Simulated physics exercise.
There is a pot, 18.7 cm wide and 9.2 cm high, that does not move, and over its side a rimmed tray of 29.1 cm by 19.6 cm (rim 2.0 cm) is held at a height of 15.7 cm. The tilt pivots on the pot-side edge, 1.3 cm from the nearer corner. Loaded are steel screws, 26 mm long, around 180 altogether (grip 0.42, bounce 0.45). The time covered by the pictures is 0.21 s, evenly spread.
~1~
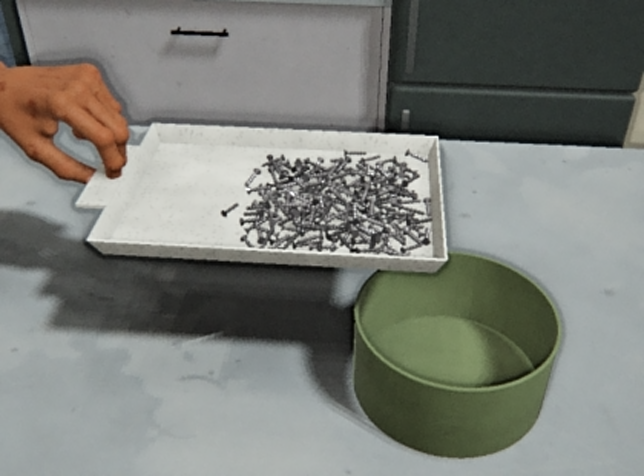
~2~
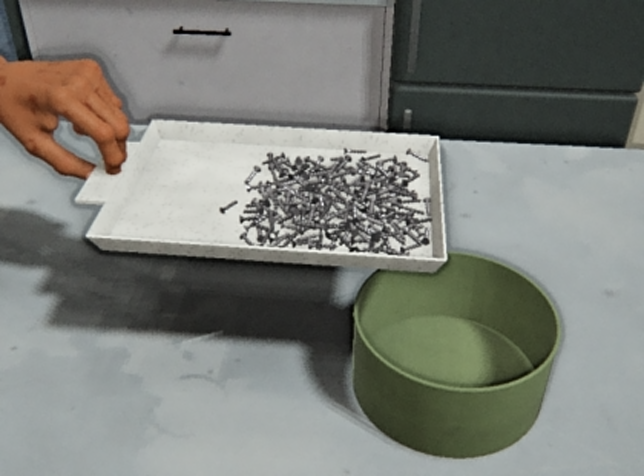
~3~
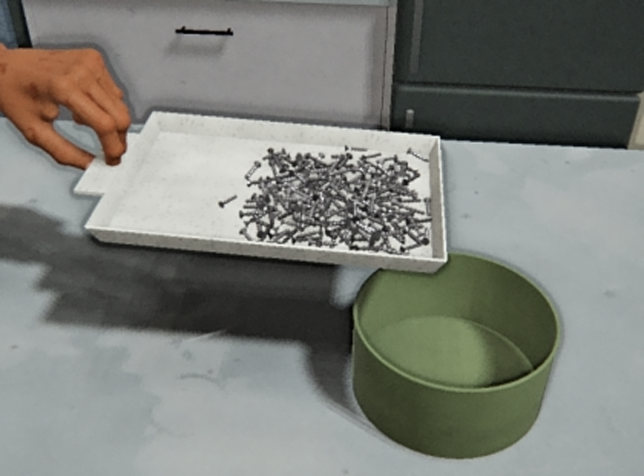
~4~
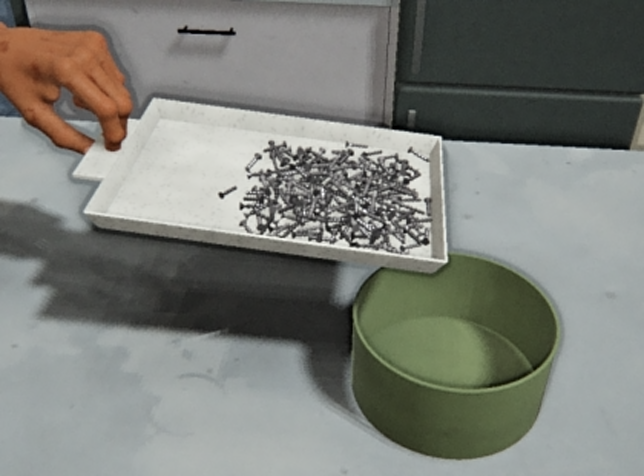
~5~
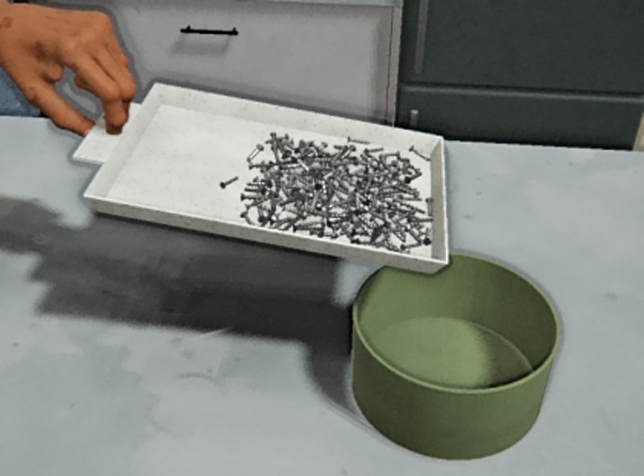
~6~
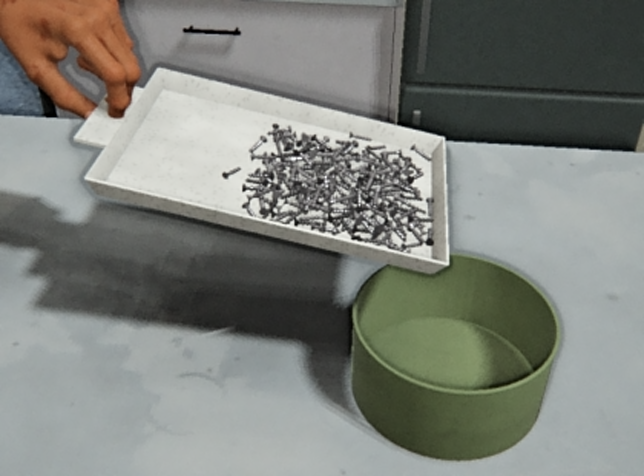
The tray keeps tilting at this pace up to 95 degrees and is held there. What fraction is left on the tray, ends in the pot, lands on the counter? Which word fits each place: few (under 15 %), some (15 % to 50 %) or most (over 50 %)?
Tray gets few; pot gets most; counter gets some.
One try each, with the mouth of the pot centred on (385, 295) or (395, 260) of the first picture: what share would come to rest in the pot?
Near 35 and 35 percent, one try each.
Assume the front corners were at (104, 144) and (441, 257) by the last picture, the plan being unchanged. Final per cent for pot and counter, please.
Split: Pot = 65, counter = 35.
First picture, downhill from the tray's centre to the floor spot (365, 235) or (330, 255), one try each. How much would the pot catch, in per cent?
Estimate: Some 100 % and some 75 % respectively.
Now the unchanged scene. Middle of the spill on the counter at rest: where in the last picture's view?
The middle of the spill sits at roughly (485, 296).
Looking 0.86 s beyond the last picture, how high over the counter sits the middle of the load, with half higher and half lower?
Roughly 16 cm.
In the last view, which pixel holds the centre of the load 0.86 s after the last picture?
Near (460, 213).
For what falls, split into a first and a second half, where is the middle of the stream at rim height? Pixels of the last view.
Roughly (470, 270) to begin with, later roughly (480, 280).
Then, 0.52 s after the last picture, tilt 51 degrees; the tray holds 100 %, the pot 0 %.
Then, 0.86 s after the last picture, tilt 77 degrees; the tray holds 70 %, the pot 10 %.
Then, 1.30 s after the last picture, tilt 95 degrees; the tray holds 0 %, the pot 65 %.
In the end, tray 0 %, pot 65 %, counter 35 %.
